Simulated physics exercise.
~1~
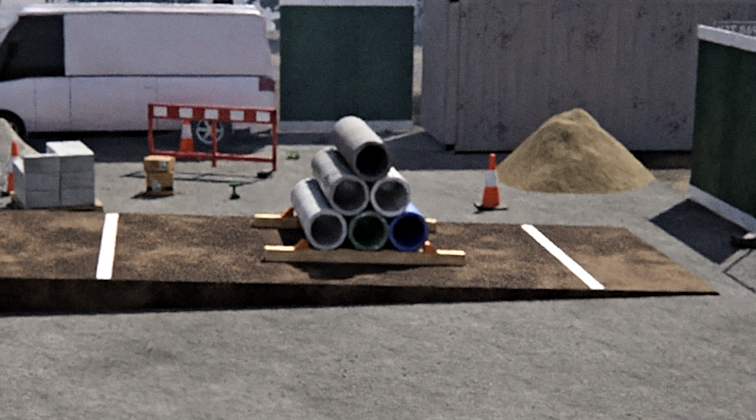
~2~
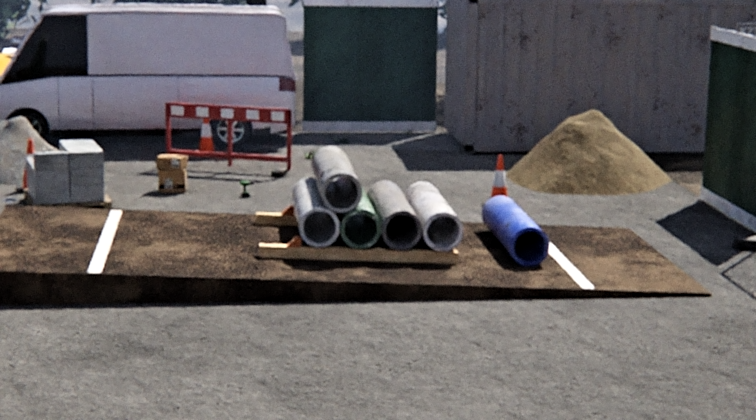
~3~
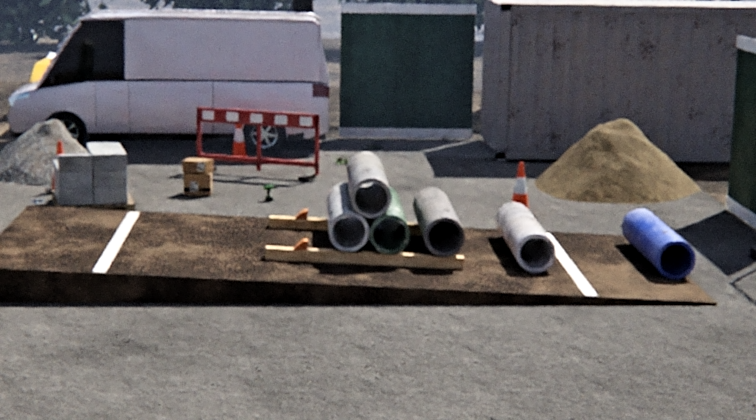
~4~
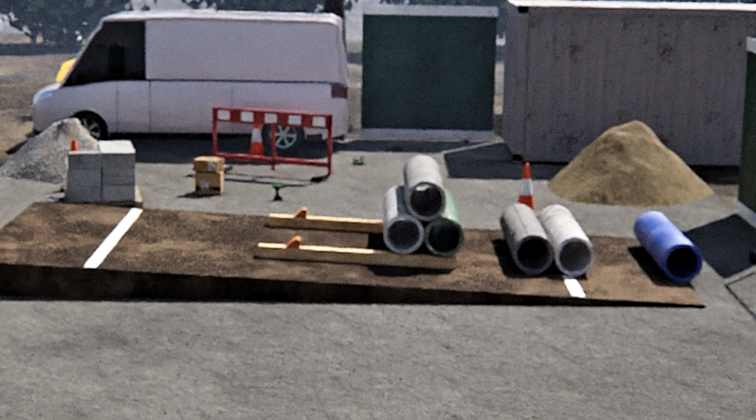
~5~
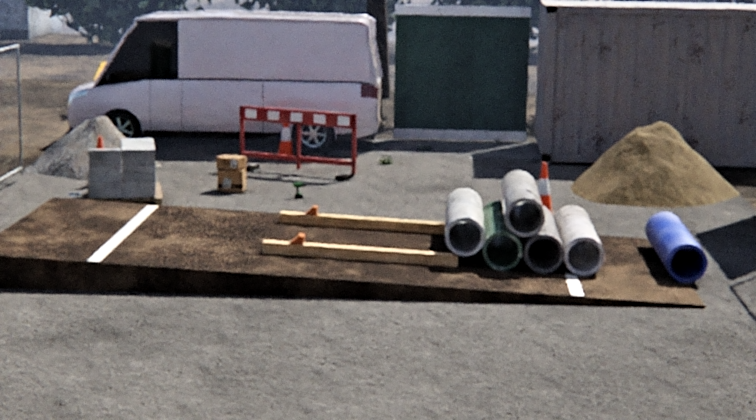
Stacked concrete pipes collapsing to the right on a brown pad, the blue one rolling past the white line and stopping.
